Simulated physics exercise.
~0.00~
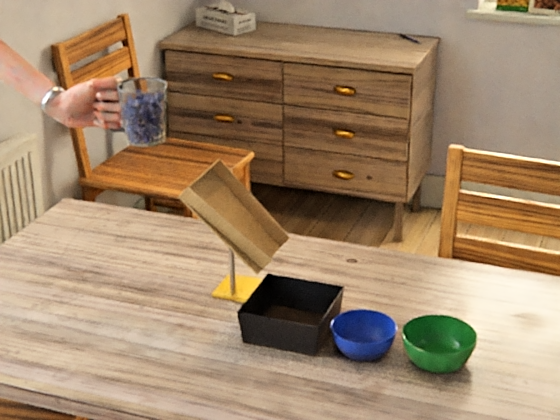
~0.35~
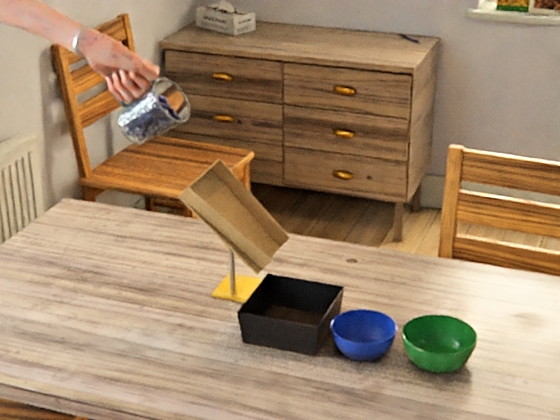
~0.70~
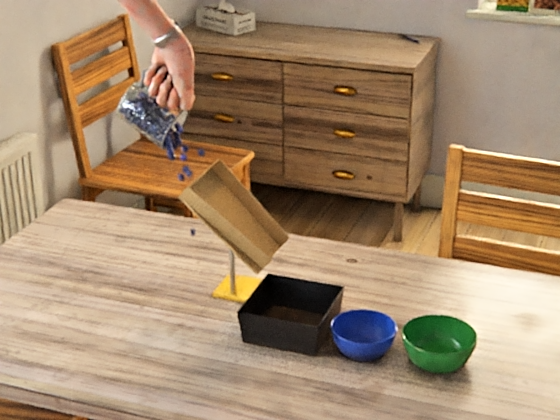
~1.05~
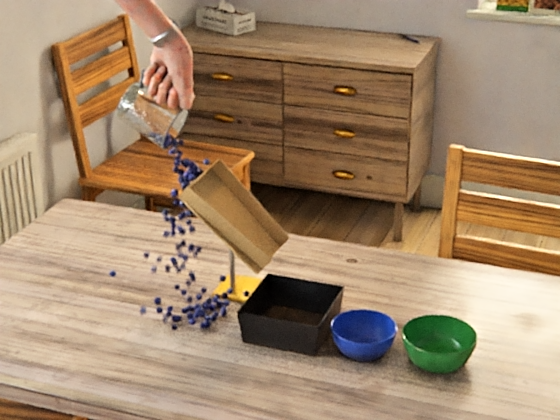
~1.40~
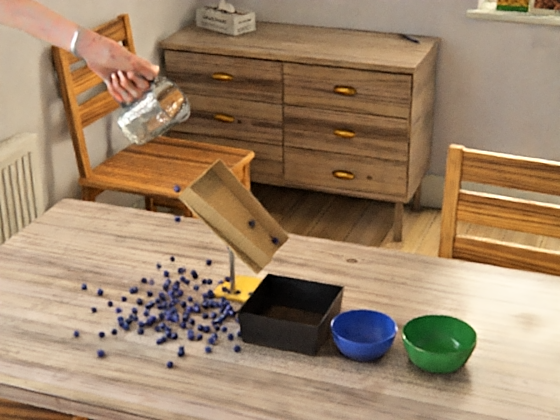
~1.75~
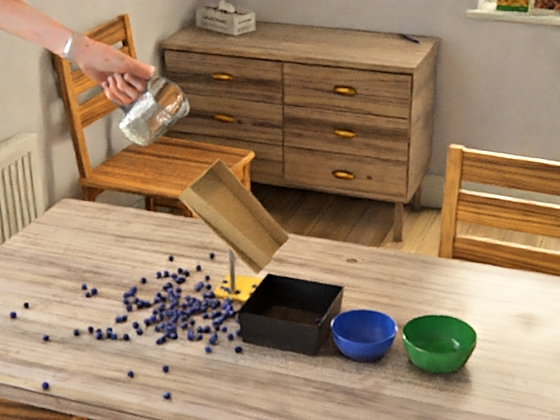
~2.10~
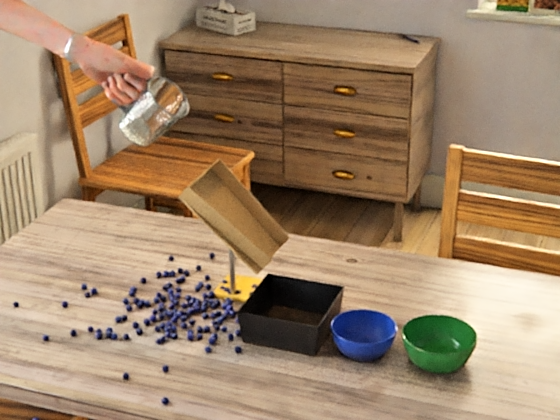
A hand holds a clear glass cup of small dark blue berries above a pale wooden table, seen from slightly above in a room with wooden chairs and a chest of drawers behind. On the table, a tilted wooden slope stands on a yellow base, with a black tin, a blue bowl and a green bowl lined up to its right. The hand tips the cup over the slope's upper end, and the berries pour out, many tumbling down beside it. The hand then turns the emptied cup partly back, while the berries scatter and settle on the tabletop around the base, leaving the tin and bowls empty.
